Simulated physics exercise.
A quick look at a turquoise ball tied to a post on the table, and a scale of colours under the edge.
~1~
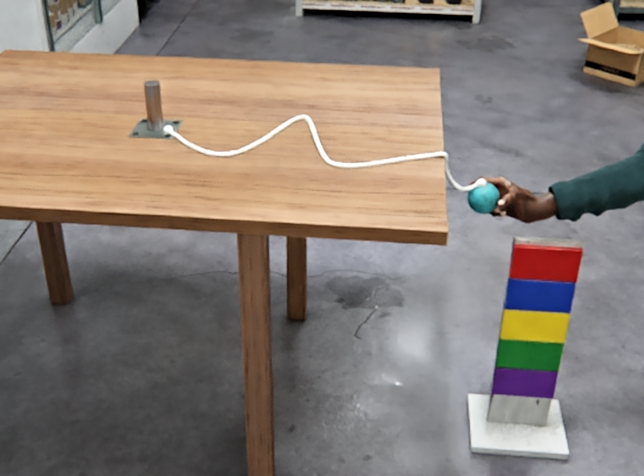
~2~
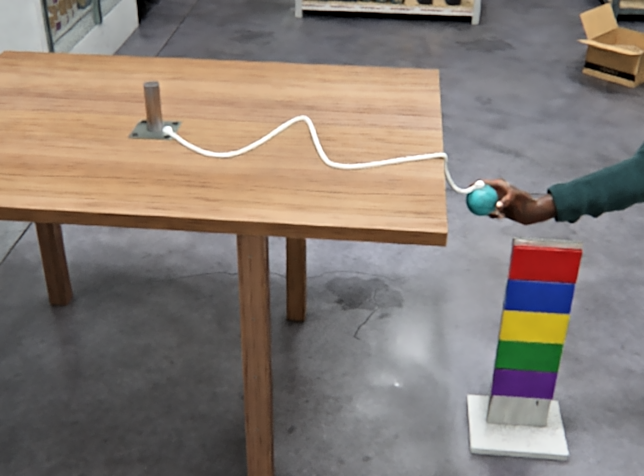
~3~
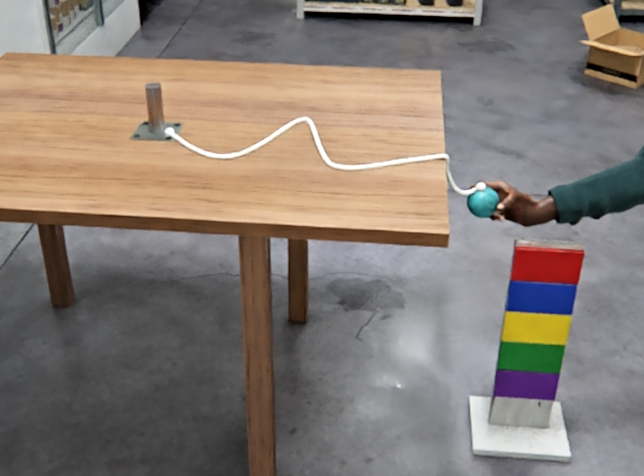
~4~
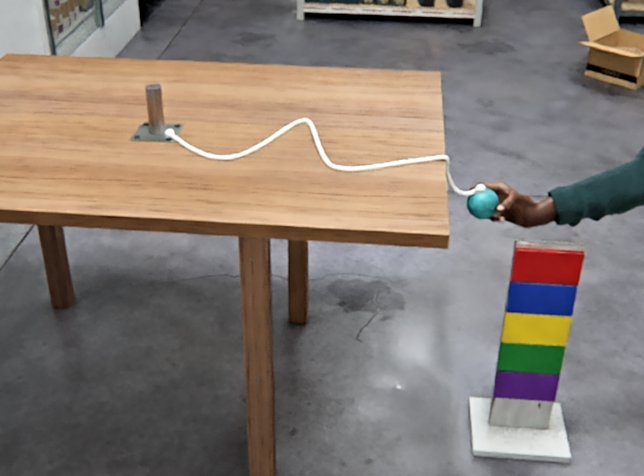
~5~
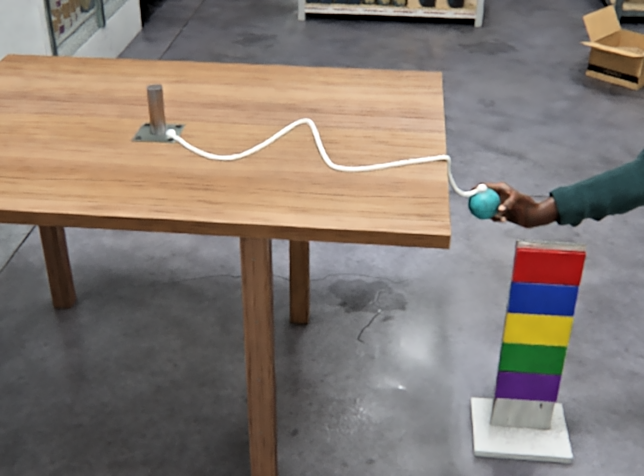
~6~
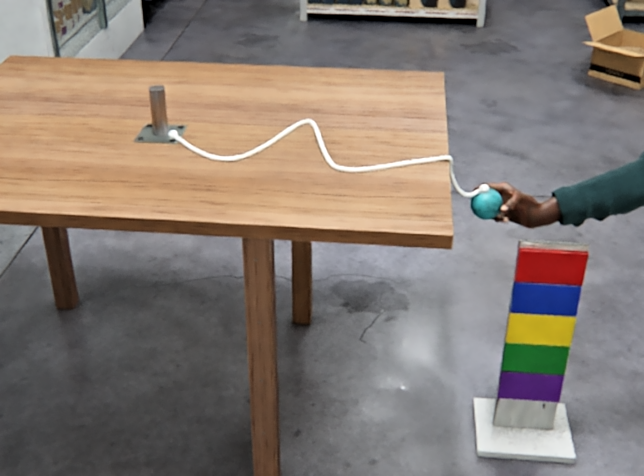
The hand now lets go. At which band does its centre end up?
At green.
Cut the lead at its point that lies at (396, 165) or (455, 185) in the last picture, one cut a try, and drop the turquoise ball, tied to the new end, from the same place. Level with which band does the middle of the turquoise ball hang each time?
One after the other, red; yellow.
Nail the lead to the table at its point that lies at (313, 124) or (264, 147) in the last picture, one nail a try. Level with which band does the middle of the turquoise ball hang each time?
One after the other, blue; yellow.
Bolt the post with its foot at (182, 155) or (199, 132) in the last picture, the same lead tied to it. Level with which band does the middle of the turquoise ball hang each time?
In that order: Purple; purple.
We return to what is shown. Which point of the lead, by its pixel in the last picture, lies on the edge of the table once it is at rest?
That spot is around (323, 149).
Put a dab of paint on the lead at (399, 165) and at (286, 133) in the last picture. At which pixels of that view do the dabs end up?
The first at (442, 246), the second at (341, 145).
Early on, ball near (419, 336); level with green.
Midway, ball near (439, 349); level with green.
Finally, ball near (429, 347); level with green. Its centre hangs level with the green band.
